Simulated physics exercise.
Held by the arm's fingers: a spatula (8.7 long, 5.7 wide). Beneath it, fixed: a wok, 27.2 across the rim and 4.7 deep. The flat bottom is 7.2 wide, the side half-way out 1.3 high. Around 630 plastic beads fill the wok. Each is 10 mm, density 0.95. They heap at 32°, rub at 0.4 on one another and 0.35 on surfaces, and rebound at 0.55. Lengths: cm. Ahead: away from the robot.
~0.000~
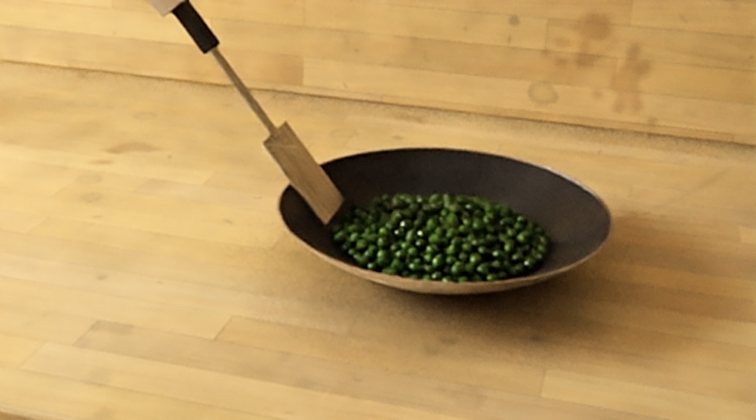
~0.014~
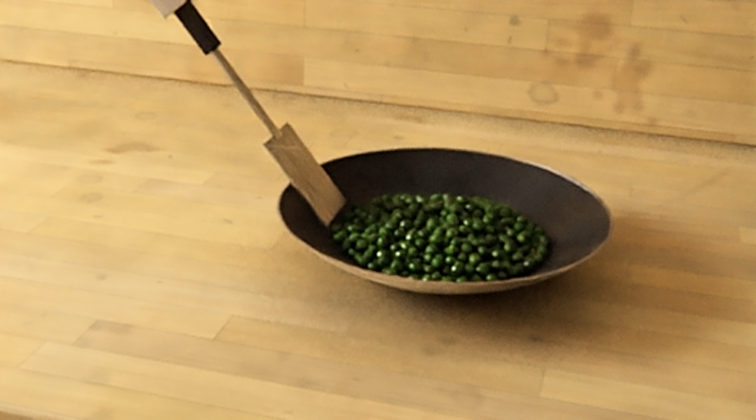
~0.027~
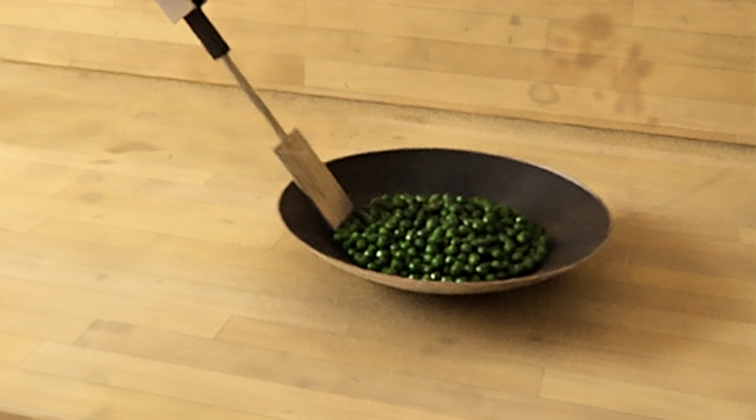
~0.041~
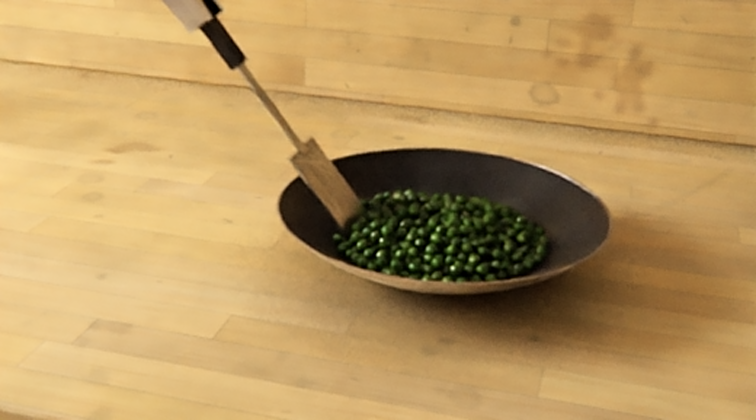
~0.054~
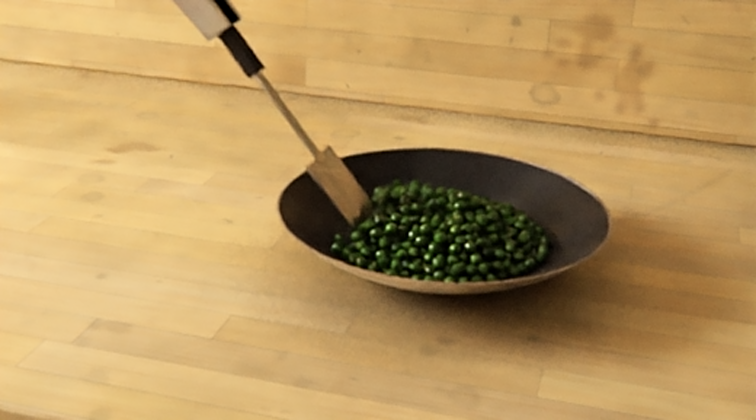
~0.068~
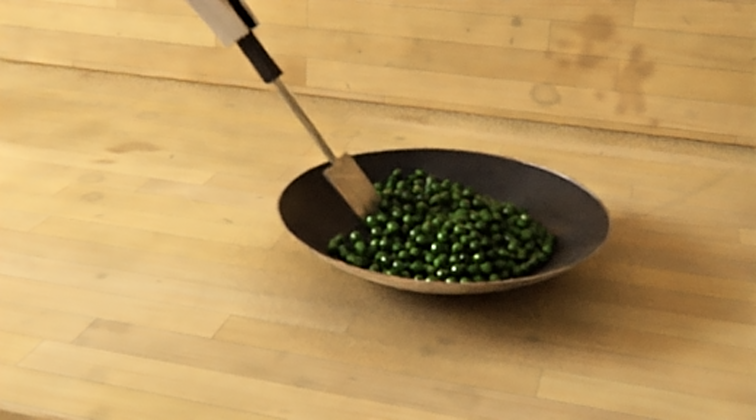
On a pale wooden surface, a dark, shallow wok holds a bed of glossy green beads, with a spatula resting at its left side in the grip of a robot arm. The spatula slides a short way right and pushes into the beads, which bunch into a higher mound beside the blade.
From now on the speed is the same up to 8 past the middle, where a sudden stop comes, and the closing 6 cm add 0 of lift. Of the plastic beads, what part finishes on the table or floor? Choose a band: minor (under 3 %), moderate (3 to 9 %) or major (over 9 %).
Major.
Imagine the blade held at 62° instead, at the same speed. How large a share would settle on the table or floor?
Result, estimated: 25 %.
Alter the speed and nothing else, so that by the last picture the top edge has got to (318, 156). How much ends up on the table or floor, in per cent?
Share: Roughly 10 %.
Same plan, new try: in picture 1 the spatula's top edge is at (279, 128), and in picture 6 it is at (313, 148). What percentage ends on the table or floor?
About 5 per cent.
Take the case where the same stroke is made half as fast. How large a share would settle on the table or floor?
Estimated result: Some 5 %.
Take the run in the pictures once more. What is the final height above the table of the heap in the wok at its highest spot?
It reaches roughly 5.0 cm.
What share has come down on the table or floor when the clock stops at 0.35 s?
25 %.
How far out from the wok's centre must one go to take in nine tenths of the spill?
I reckon it's some 55 centimetres.
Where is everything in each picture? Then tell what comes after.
The spatula top edge at (274, 132), sloping 51°; upper third of the load around (449, 227), from x 335 to 545, top at y 200; 626 in the wok, in the first picture.
The spatula top edge at (275, 133), sloping 51°; upper third of the load around (449, 227), from x 335 to 545, top at y 200, in the second picture.
The spatula top edge at (284, 138), sloping 51°; upper third of the load around (448, 227), from x 340 to 545, top at y 200, in the third picture.
The spatula top edge at (300, 147), sloping 51°; upper third of the load around (445, 224), from x 340 to 545, top at y 195, in the fourth picture.
The spatula top edge at (318, 156), sloping 51°; upper third of the load around (442, 222), from x 340 to 545, top at y 185, in the fifth picture.
The spatula top edge at (335, 162), sloping 51°; upper third of the load around (444, 220), from x 335 to 550, top at y 175; 626 in the wok, in the sixth picture.
After 0.10 s, sloping 51°, highest piece 6 above the table; 626 in the wok.
After 0.14 s, sloping 51°, highest piece 8 above the table; 626 in the wok.
After 0.35 s, sloping 51°, highest piece 6 above the table; 463 in the wok, 146 on the table or floor, 17 on the blade or in flight.
After 1.40 s, sloping 51°, highest piece 5 above the table; 461 in the wok, 165 on the table or floor.
In the end, 461 in the wok, 165 on the table or floor. That is 26 % on the table or floor.
